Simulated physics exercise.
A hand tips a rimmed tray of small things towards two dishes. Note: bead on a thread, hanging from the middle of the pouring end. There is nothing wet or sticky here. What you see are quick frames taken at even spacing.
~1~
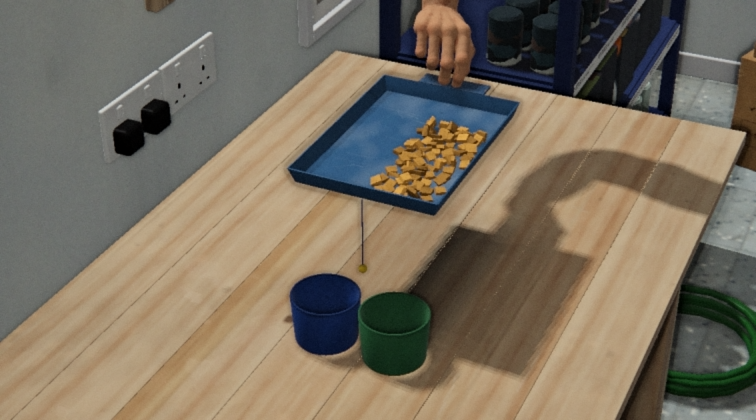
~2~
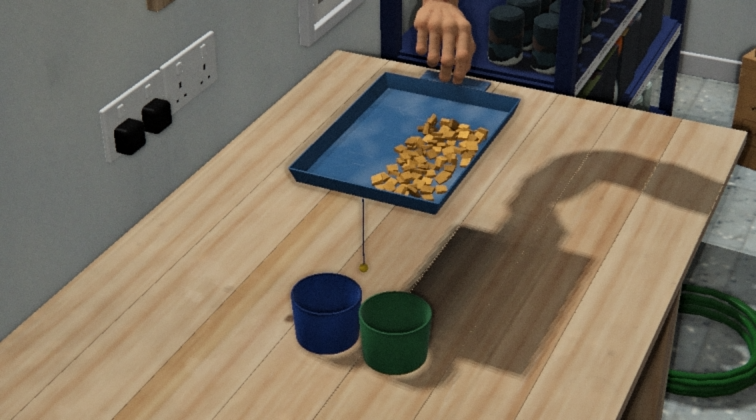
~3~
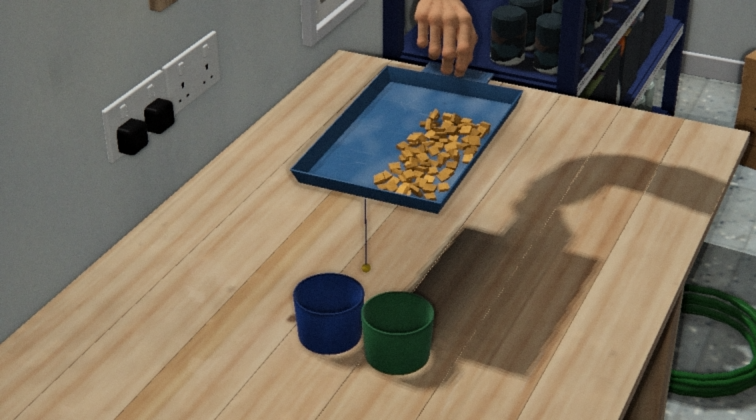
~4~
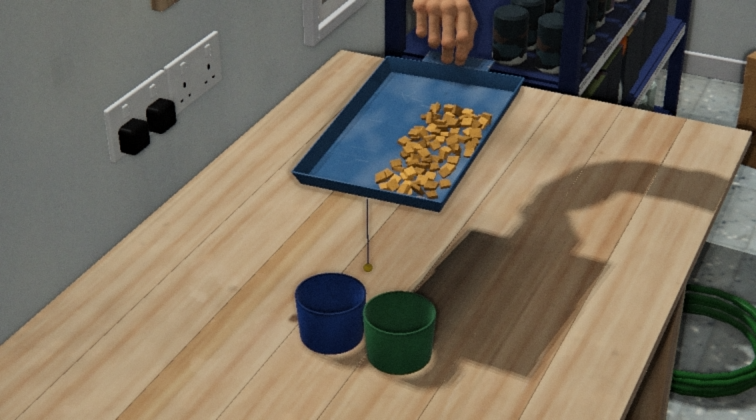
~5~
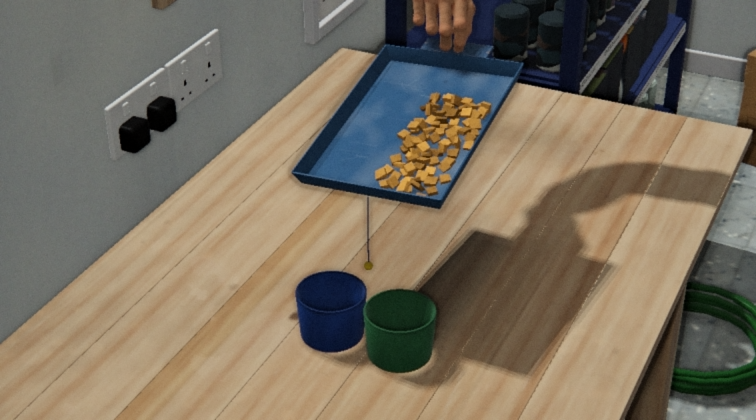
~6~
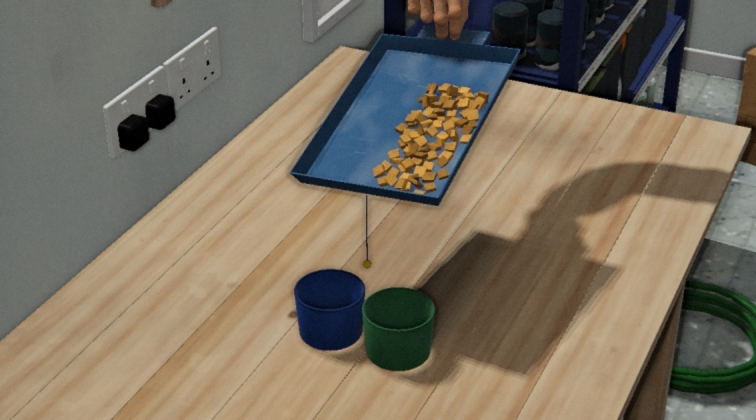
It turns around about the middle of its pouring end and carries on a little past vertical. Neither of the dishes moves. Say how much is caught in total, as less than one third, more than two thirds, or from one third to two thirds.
In total, from one third to two thirds is caught.
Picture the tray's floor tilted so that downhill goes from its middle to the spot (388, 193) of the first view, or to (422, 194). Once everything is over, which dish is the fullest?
The first tilt favours the right-side dish and the second favours the right-side dish.
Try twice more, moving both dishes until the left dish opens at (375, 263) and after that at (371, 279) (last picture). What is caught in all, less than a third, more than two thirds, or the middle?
First attempt: Less than a third; second attempt: Under a third.
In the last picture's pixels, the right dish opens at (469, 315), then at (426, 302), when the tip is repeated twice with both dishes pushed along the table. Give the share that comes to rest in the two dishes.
About 0 per cent first, then about 20 per cent.
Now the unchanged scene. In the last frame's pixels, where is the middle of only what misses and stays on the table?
Near (296, 310).
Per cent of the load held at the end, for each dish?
For the left dish some 50 %, for the right dish some 0 %.
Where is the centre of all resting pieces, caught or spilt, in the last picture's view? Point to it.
I'd mark it at roughly (316, 320).
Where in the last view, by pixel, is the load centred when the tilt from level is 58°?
Near (341, 178).
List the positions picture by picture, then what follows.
In the first picture, corners of the pouring end (295, 167) and (435, 200), level; middle of the load (431, 156), cereal squares; left dish (310, 331); right dish (379, 351); bead on its thread (363, 269).
In the second picture, corners of the pouring end (296, 167) and (435, 199), level; middle of the load (432, 154).
In the third picture, corners of the pouring end (298, 168) and (437, 199), tipped barely, lowest at the left corner; middle of the load (434, 151).
In the fourth picture, corners of the pouring end (299, 170) and (438, 198), tipped a little, lowest at the left corner; middle of the load (436, 145).
In the fifth picture, corners of the pouring end (299, 170) and (438, 195), tipped a little, lowest at the left corner; middle of the load (435, 138).
In the sixth picture, corners of the pouring end (297, 170) and (435, 193), tipped clearly, lowest at the left corner; middle of the load (433, 131); left dish (314, 326); right dish (384, 346).
Just after the last frame, tray tipped steeply; almost all on the tray; just a few in the air.
A moment on, tray tipped right over; the larger part on the tray; about a tenth in the left dish; about a tenth outside both; about a tenth in the air.
Further on, tray tipped past a quarter turn; just a few in the right dish; roughly half in the left dish; roughly half outside both.
When it is over, tray tipped past a quarter turn; just a few in the right dish; roughly half in the left dish; roughly half outside both.
